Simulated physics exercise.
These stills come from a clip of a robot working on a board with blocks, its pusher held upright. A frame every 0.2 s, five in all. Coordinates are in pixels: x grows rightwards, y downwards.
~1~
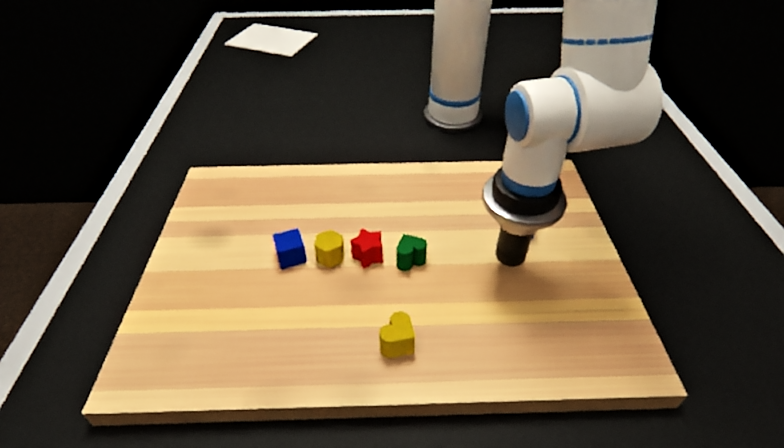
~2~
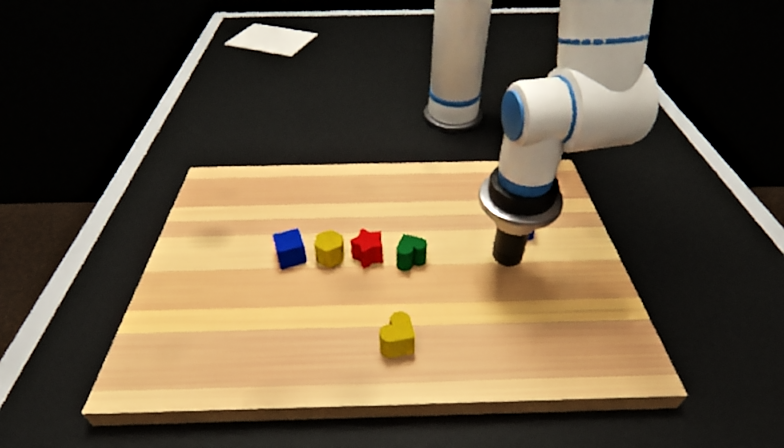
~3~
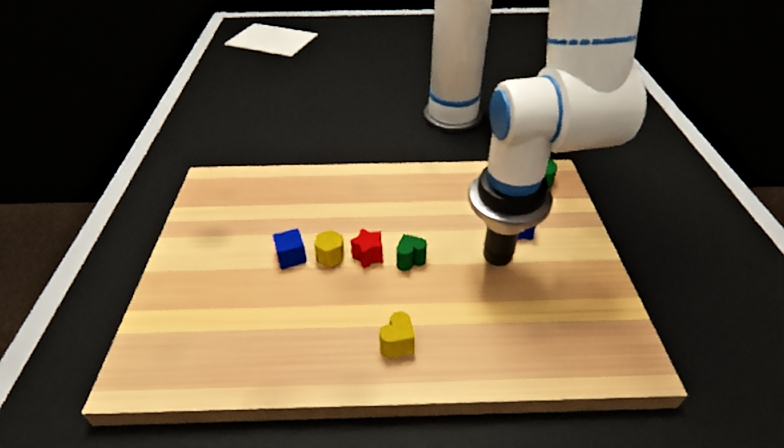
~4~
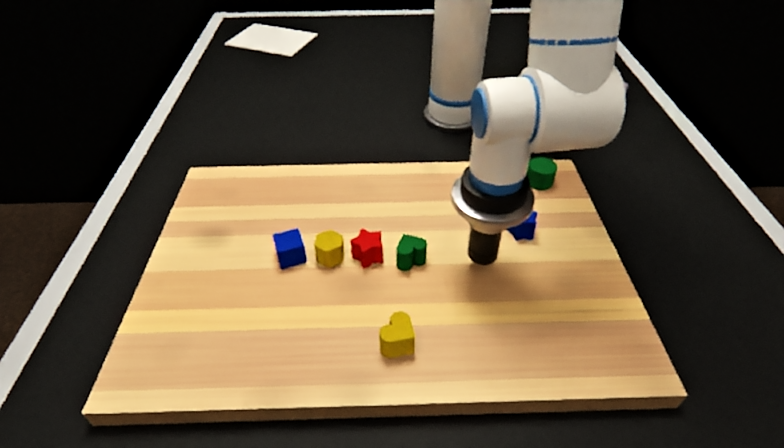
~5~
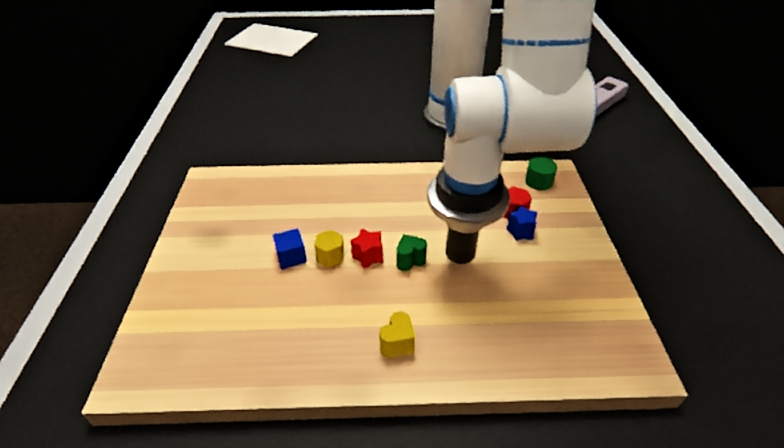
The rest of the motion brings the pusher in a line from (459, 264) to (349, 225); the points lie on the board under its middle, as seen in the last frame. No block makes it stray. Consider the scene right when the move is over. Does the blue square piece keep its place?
Yes - that is the case.
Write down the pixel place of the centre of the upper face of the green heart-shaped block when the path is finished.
The middle of the upper face of the green heart-shaped block will lie at about (384, 244) in the picture.
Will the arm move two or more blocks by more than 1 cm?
Yes, I think so.
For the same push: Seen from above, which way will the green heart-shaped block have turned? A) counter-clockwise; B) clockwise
A - counter-clockwise.
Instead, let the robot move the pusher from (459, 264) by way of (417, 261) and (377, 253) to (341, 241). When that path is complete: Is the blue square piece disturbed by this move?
It gets pushed out of place.
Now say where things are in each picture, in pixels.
The first frame shows tip of the pusher at (510, 256), middles of tops, blue square piece at (288, 240), yellow hexagonal block at (329, 240), red star at (368, 239), green heart-shaped block at (411, 244).
The second frame shows pusher at (507, 256), nothing pushed.
The third frame shows pusher at (498, 255), nothing pushed.
The fourth frame shows pusher at (482, 255), nothing pushed.
The fifth frame shows pusher at (460, 254), blue square piece at (288, 240), yellow hexagonal block at (329, 240), red star at (368, 239), green heart-shaped block at (411, 244).
The first path, step by step. One third of the way, pusher at (420, 239); green heart-shaped block at (392, 243), turned 40° anticlockwise.
Two thirds of the way, pusher at (383, 227); yellow hexagonal block at (326, 240); red star at (356, 241), turned 25° clockwise; green heart-shaped block at (384, 244), turned 95° anticlockwise.
At the end, pusher at (348, 215); blue square piece unmoved; yellow hexagonal block at (326, 240); red star at (356, 241), turned 25° clockwise; green heart-shaped block at (384, 244), turned 95° anticlockwise.
